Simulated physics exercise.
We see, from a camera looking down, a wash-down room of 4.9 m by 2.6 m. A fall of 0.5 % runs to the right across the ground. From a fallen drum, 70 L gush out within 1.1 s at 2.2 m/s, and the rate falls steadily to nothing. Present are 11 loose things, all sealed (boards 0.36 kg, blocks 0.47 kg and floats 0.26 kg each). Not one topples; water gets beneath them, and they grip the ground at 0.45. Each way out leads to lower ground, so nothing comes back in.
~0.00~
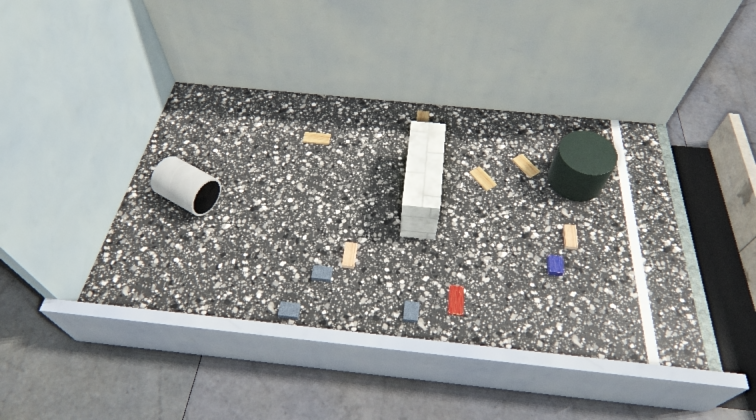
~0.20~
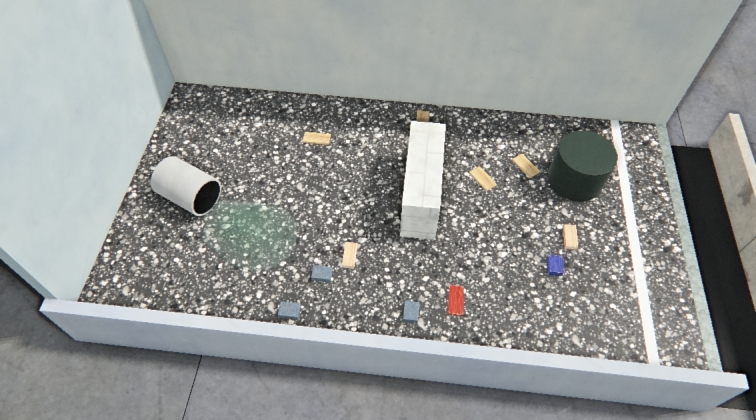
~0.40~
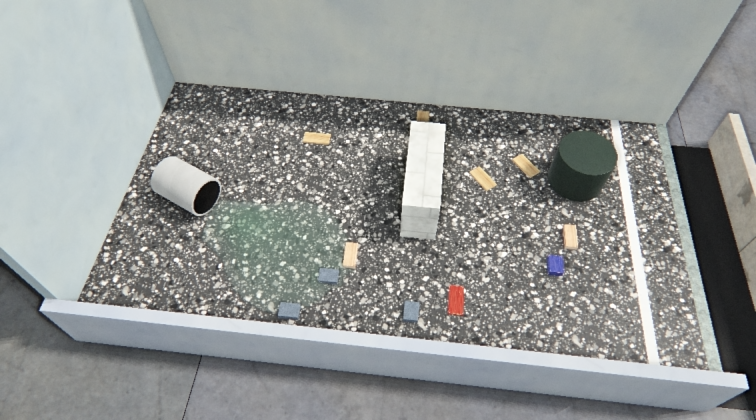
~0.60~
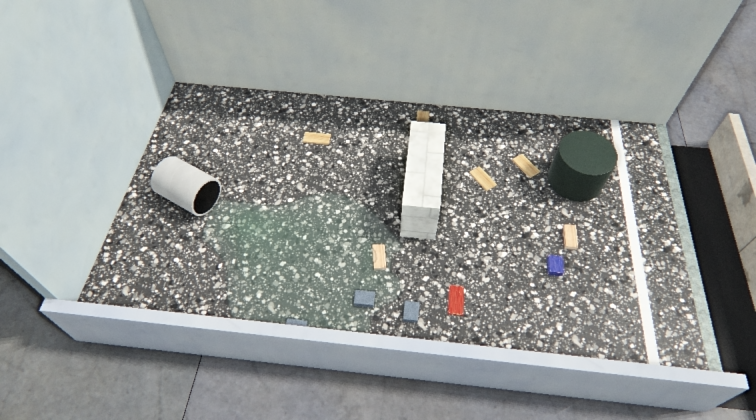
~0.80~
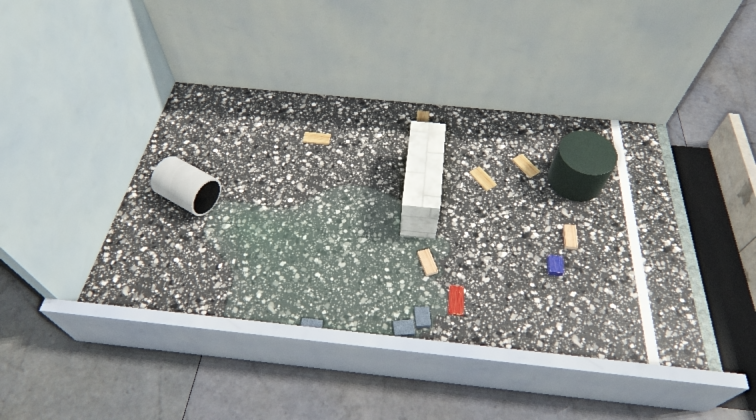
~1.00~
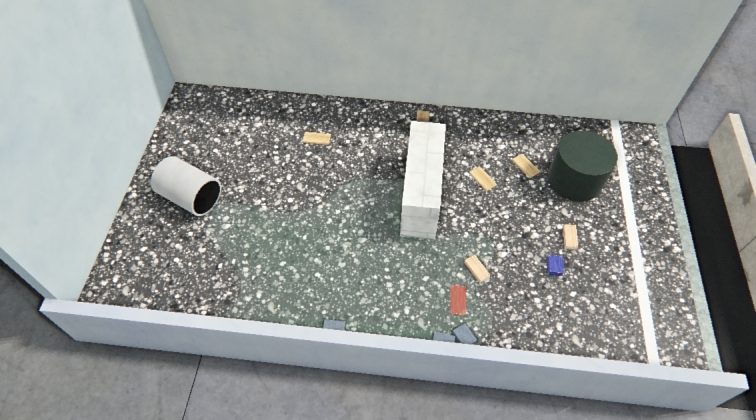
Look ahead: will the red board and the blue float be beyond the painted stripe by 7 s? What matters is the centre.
Seems the red board ends up beyond it and the blue float ends up beyond it.
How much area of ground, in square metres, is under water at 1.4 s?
Wet area: Approx. 3.0 m2.
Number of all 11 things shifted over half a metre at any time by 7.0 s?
Result: 6.
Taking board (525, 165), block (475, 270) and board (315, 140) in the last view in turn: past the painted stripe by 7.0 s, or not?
Taking them one by one, I'd say it stays back, it gets across and it stays back.
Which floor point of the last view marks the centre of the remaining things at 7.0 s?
Near (460, 167).
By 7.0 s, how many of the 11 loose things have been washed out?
I count 6 by that time.
After 1.4 s the red board is near (497, 303), 0.3 m from its start, afloat; the blue float is near (559, 264), 0.0 m from its start, aground; 0 of 11 are over the mark; 4 afloat.
After 3.1 s the red board has gone out; the blue float has gone out; 6 of 11 are over the mark; 1 afloat.
After 4.9 s the red board has gone out; the blue float has gone out; 6 of 11 are over the mark; 0 afloat.
After 7.0 s the red board has gone out; the blue float has gone out; 6 of 11 are over the mark; 0 afloat.
